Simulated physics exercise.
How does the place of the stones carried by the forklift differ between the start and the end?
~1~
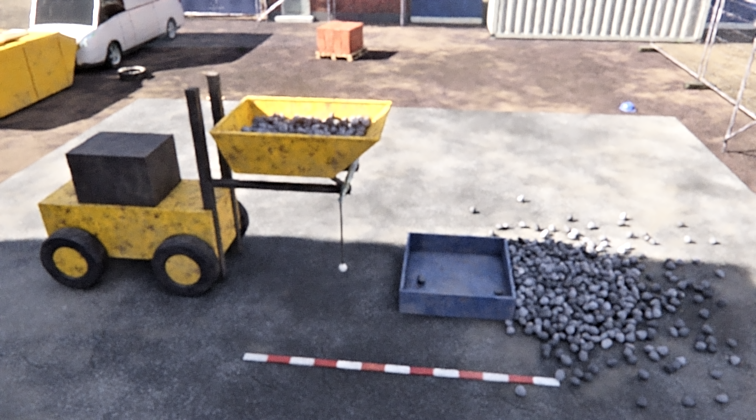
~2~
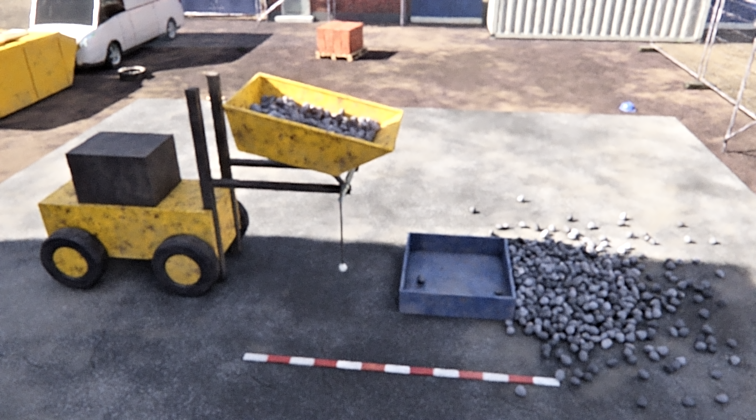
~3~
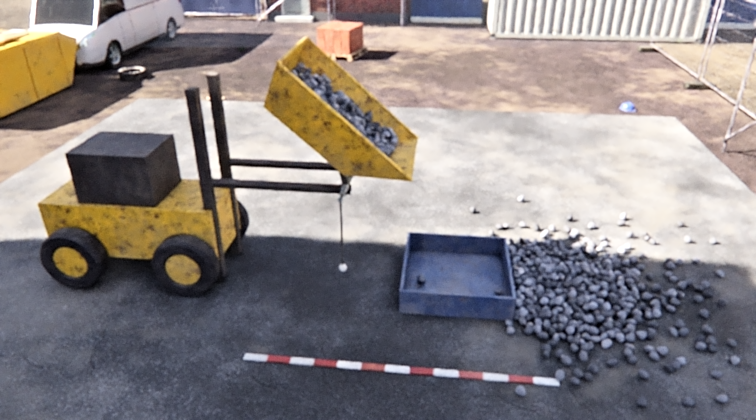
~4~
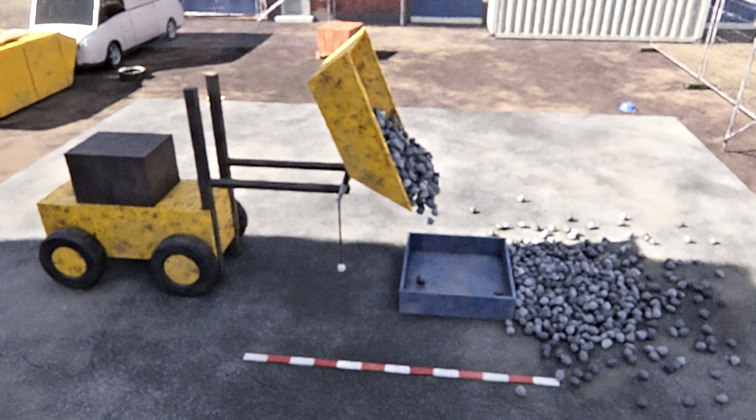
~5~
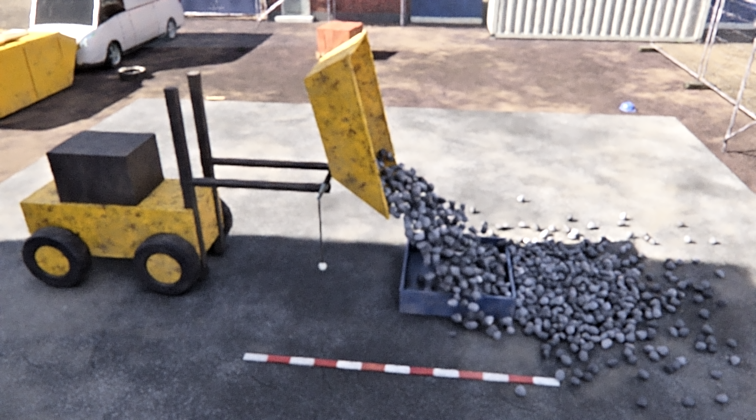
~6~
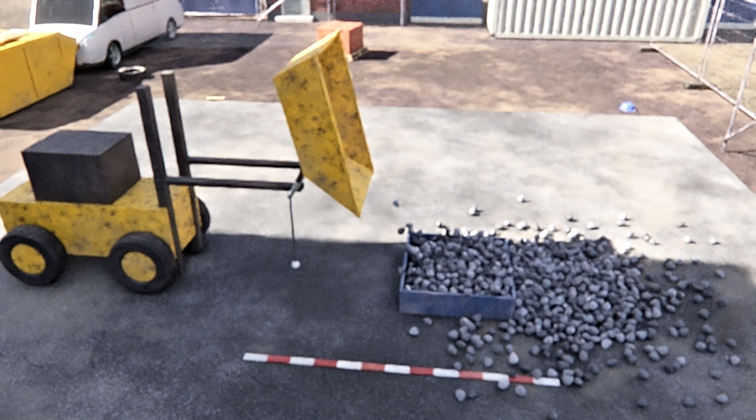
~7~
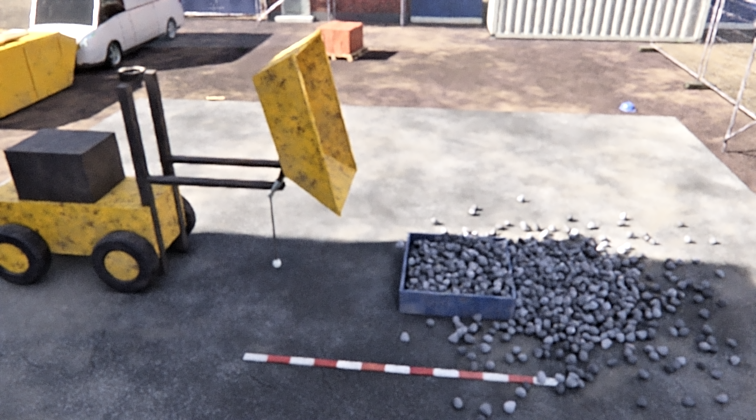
At the start the stones sit up in the yellow skip, left of the blue bin. By the end they are lower and further right, mostly filling the bin, with some on the ground around it and among the loose stones beyond.
A yellow forklift tips stones mostly into a blue bin, some spilling past, and backs left.
